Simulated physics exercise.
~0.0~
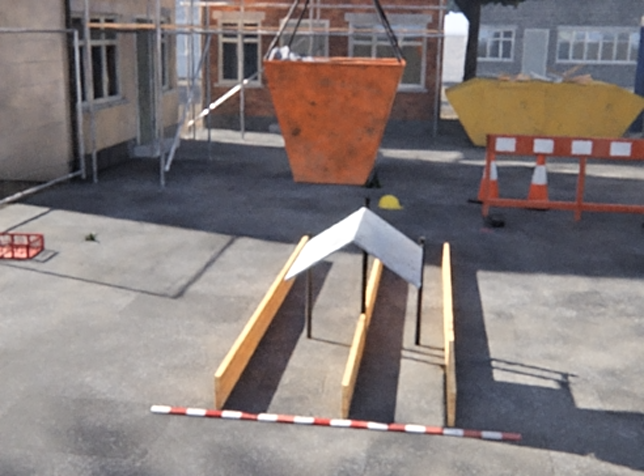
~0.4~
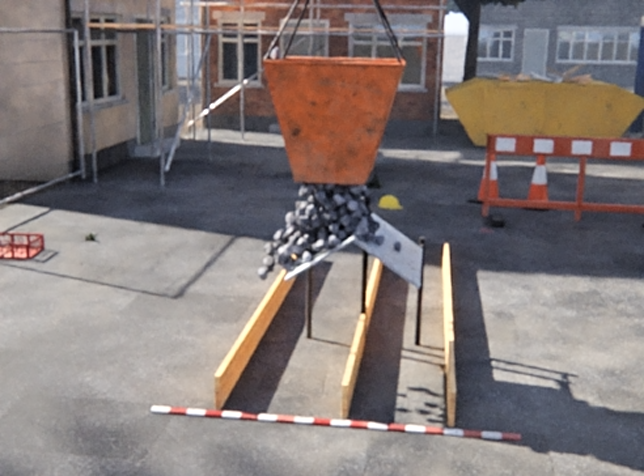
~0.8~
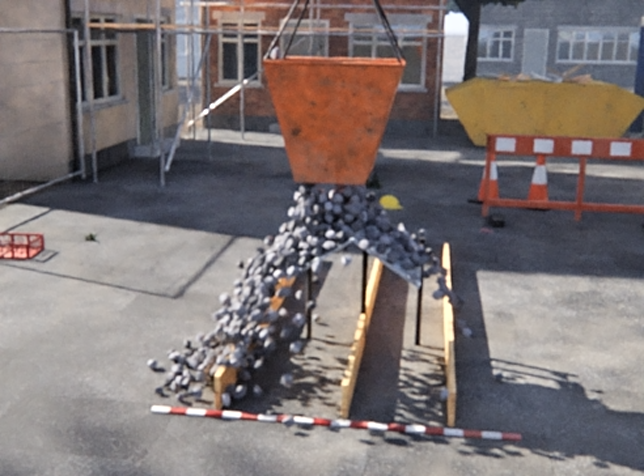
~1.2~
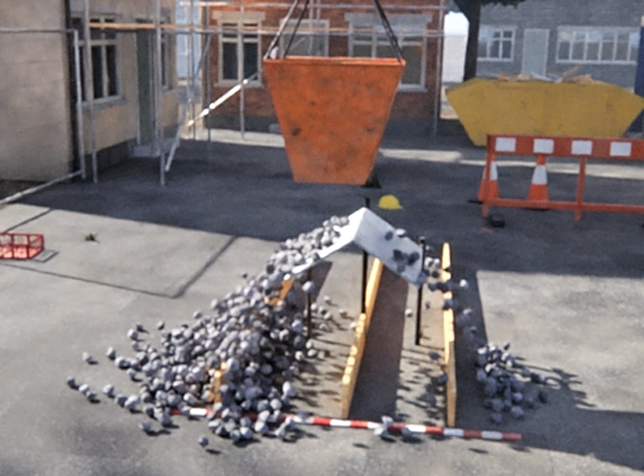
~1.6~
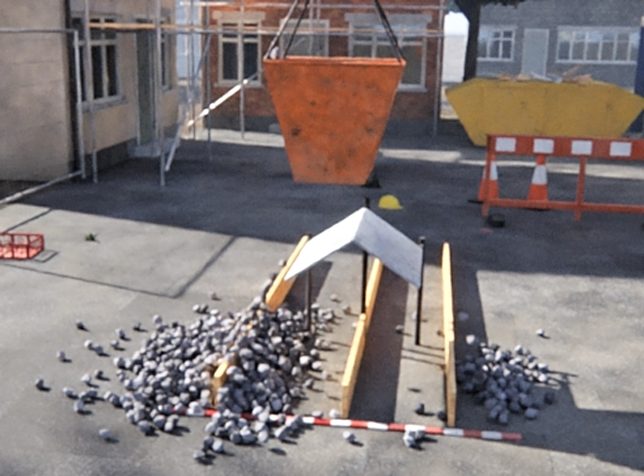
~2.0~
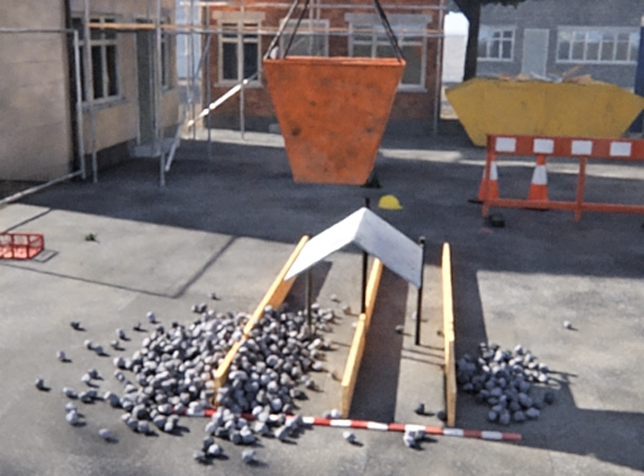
Grey stones drop from an orange skip onto sloping steel and settle mostly at left.
